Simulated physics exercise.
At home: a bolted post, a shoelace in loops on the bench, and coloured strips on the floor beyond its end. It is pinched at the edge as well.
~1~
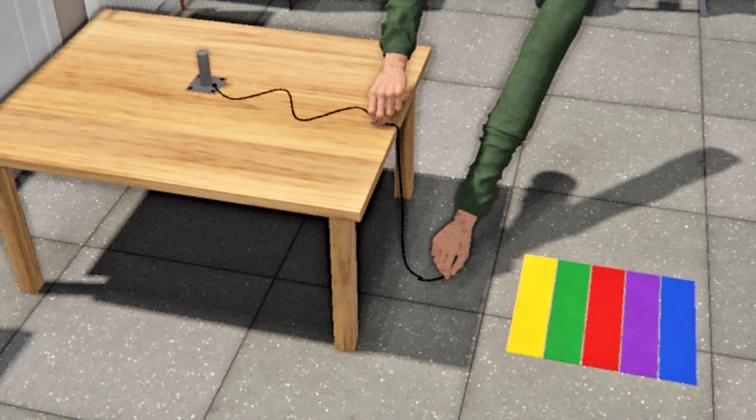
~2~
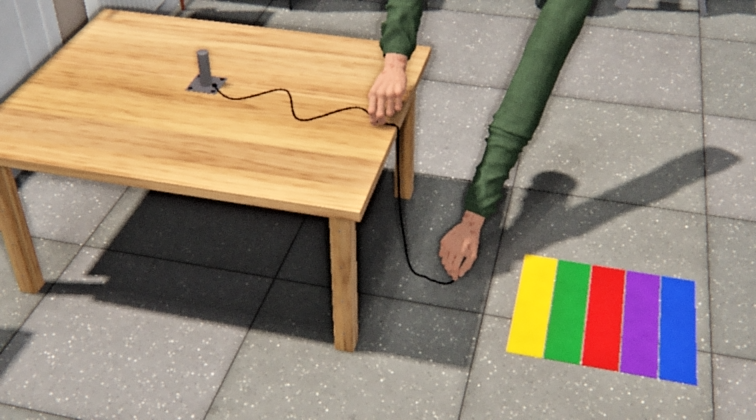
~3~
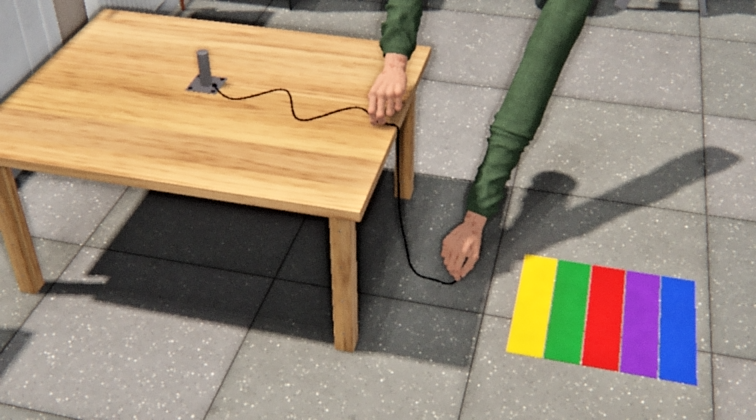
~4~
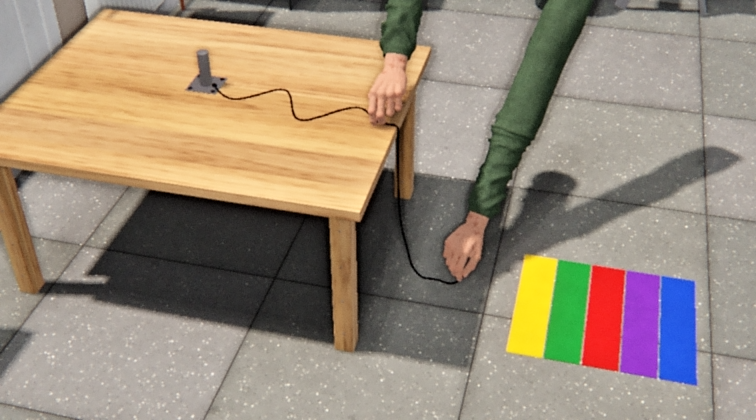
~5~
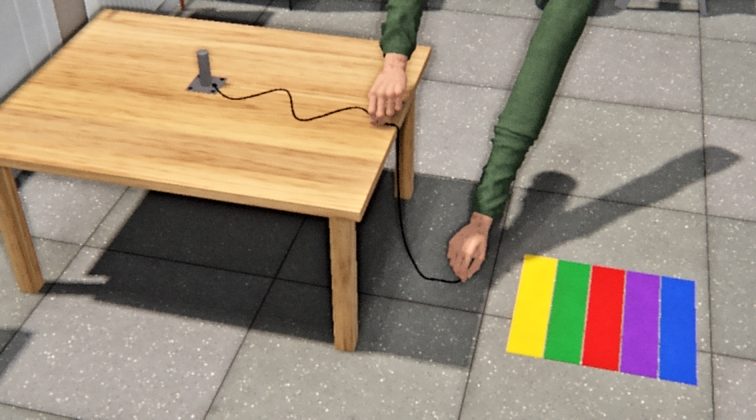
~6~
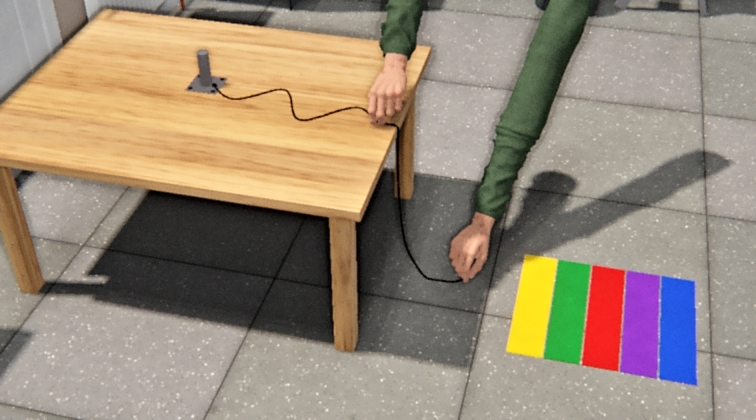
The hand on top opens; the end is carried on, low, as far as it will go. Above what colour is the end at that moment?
Over purple.
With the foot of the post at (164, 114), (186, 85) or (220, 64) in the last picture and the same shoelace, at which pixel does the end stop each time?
In that order: (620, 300), (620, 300) and (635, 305).
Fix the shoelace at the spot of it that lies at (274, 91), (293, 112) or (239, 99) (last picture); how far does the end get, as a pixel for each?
About (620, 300), (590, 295) and (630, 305).
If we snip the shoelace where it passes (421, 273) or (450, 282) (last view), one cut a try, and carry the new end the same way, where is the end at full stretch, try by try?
Near (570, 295) and (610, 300).
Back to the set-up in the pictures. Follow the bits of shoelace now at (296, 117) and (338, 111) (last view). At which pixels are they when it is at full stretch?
The first at (347, 111), the second at (393, 120).
Soon after, end near (579, 295); over green.
Then, end near (618, 302); over red.
At full stretch, end near (642, 306); over purple. The end stops over the purple strip.
